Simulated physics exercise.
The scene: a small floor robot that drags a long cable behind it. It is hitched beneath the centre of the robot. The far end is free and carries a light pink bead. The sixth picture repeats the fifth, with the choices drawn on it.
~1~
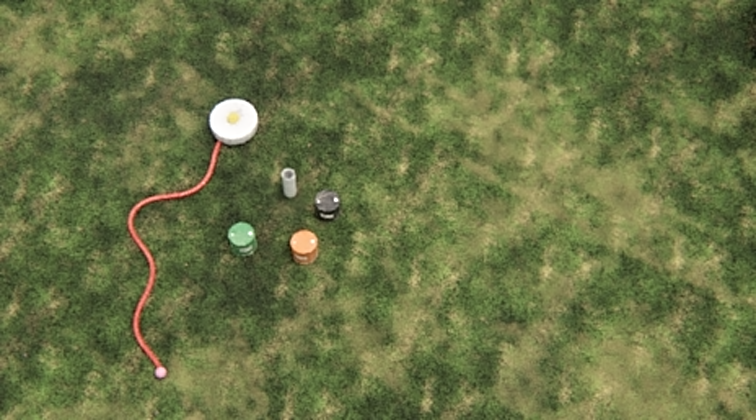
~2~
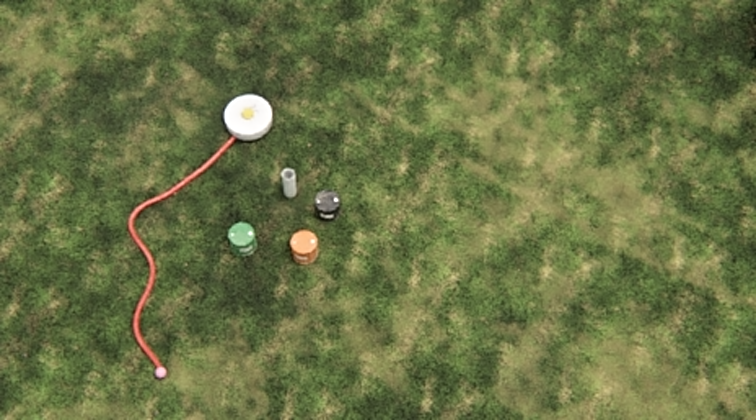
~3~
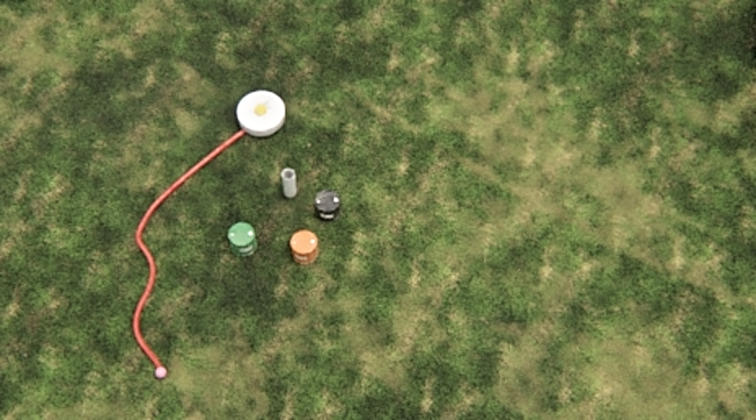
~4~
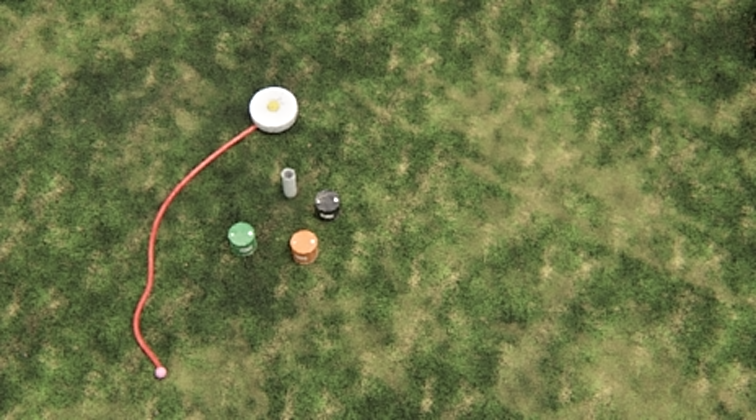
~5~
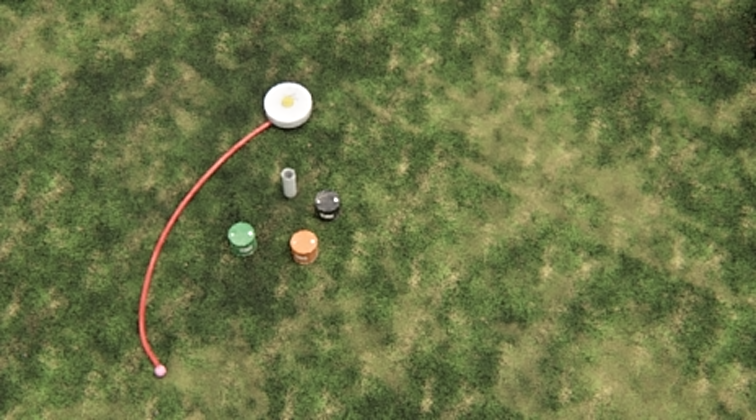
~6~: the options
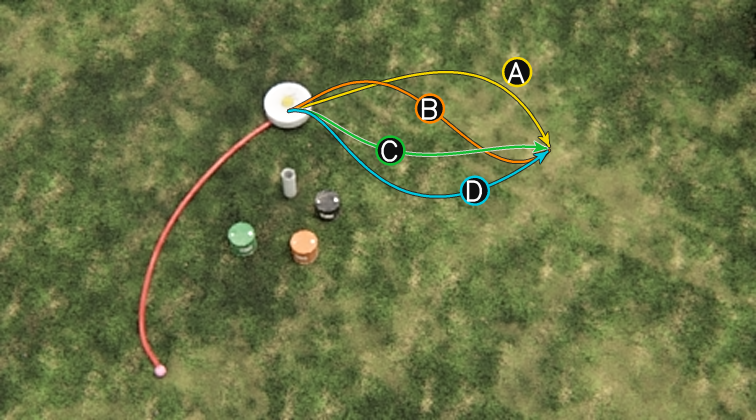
On patchy green grass, a round white robot with a yellow centre sits above a small post and green, orange and black pots, trailing a wavy red cable. It glides a short way right and slightly up, and the cable's bends straighten into one smooth curve while its pink-beaded end barely moves.
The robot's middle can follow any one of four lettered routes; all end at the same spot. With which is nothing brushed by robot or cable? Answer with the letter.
It should follow A.
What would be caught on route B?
The white post.
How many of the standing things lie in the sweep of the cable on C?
It sweeps three.
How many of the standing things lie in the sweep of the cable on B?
In all, one.
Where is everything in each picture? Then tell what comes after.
In the first frame, green pot (243, 239); black pot (328, 206); orange pot (305, 247).
In the second frame, robot (249, 118); free end (161, 373).
In the third frame, robot (261, 115); black pot (328, 206).
In the fourth frame, robot (274, 111); white post (289, 183).
In the fifth frame, robot (288, 106); free end (160, 371); green pot (243, 239); black pot (328, 206); orange pot (305, 247).
On the marked copy, A from (289, 111) via (435, 72) to (549, 146); B from (289, 111) via (421, 102) to (549, 150); C from (289, 111) via (413, 154) to (547, 148); D from (289, 111) via (405, 191) to (548, 151).
With A. Early on, robot (397, 74), middle of the cable (267, 173), free end (164, 296).
Further on, robot (505, 84), middle of the cable (348, 138), free end (217, 230).
At the end, robot (551, 145), middle of the cable (381, 141), free end (237, 213); nothing has been touched.
As for the rest, B meets the white post; C meets the green pot, black pot and white post; D meets the green pot, black pot, orange pot and white post.
